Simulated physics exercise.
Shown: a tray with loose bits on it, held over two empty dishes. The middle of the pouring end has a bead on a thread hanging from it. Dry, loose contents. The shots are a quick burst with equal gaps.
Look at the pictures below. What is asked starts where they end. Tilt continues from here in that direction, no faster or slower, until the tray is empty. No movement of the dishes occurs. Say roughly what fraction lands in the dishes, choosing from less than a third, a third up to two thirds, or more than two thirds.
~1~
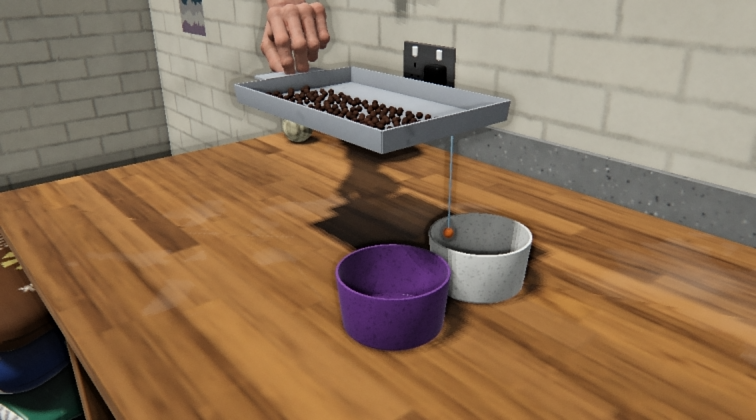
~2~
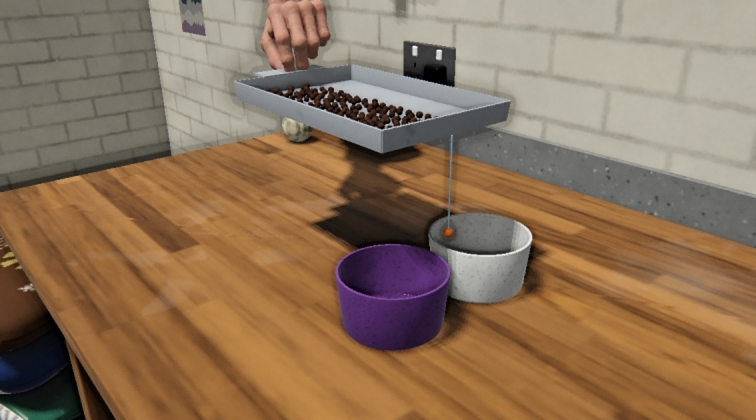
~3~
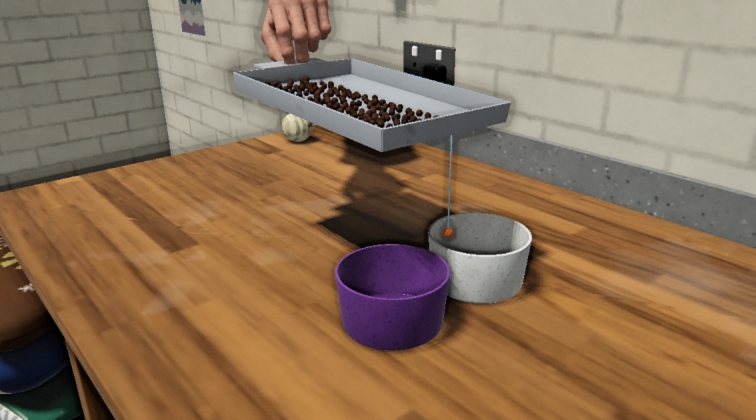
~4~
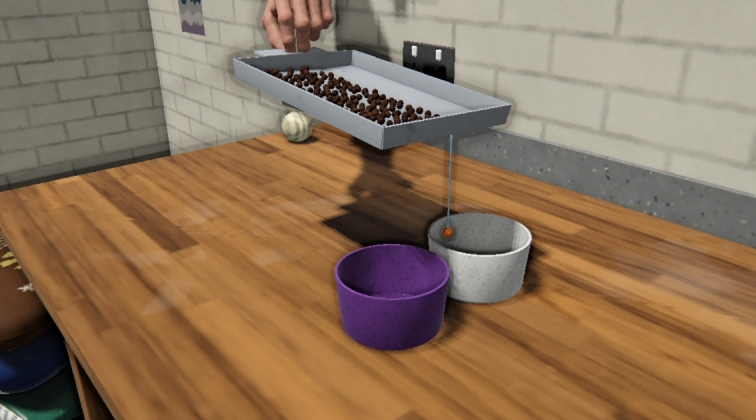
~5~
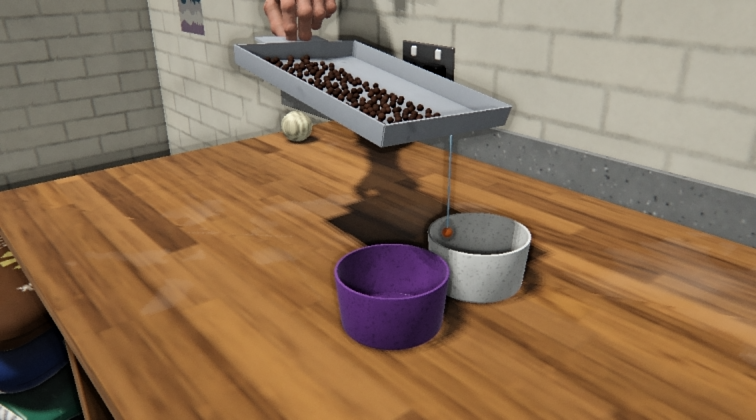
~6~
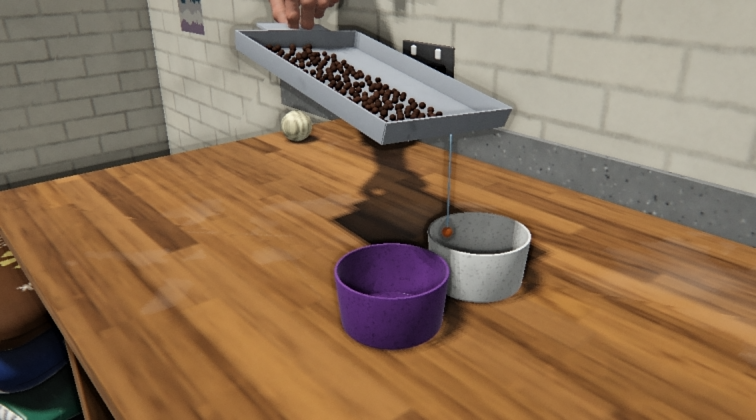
Between both dishes you'd find most of it, past two thirds.
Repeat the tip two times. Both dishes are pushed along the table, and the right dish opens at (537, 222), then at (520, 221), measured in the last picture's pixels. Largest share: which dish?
Run 1: The one on the right side. Run 2: The one on the right side.
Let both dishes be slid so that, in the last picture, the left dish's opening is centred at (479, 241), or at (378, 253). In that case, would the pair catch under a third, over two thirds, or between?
Trial 1 - beyond two thirds. Trial 2 - in the middle band.
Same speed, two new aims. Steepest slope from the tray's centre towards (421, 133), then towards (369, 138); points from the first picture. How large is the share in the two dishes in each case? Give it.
First heading roughly 30 %, second roughly 100 %.
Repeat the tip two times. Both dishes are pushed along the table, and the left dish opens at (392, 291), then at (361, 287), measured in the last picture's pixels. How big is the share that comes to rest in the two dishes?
Trial 1 about 40 %, trial 2 about 20 %.
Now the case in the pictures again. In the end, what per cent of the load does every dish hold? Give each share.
Around 0 in a hundred in the left dish and around 90 in a hundred in the right dish.
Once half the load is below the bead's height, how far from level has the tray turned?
About 110°.
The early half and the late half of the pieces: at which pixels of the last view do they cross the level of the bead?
Near (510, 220) to start, and near (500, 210) afterwards.
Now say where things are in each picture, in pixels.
In the first picture, corners of the pouring end at (382, 130) and (508, 100), level; middle of the load at (346, 111), allspice berries; left dish at (432, 315); right dish at (518, 271); bead on its thread at (448, 233).
In the second picture, corners of the pouring end at (382, 130) and (508, 100), level; middle of the load at (346, 110).
In the third picture, corners of the pouring end at (383, 128) and (508, 102), tipped barely, lowest at the right corner; middle of the load at (346, 106).
In the fourth picture, corners of the pouring end at (384, 126) and (509, 104), tipped a little, lowest at the right corner; middle of the load at (346, 99).
In the fifth picture, corners of the pouring end at (385, 124) and (509, 106), tipped a little, lowest at the right corner; middle of the load at (346, 92).
In the sixth picture, corners of the pouring end at (386, 122) and (510, 107), tipped a little, lowest at the right corner; middle of the load at (349, 85); left dish at (431, 314); right dish at (517, 270).
Soon, tray tipped steeply; nearly all on the tray; a stray few in the right dish; a stray few outside both; a stray few in the air.
A while on, tray tipped right over; nearly all on the tray; a small part in the right dish; a stray few outside both; a stray few in the air.
Towards the end, tray tipped past a quarter turn; most in the right dish; a small part outside both.
Finally, tray tipped past a quarter turn; none in the left dish; most in the right dish; a small part outside both.
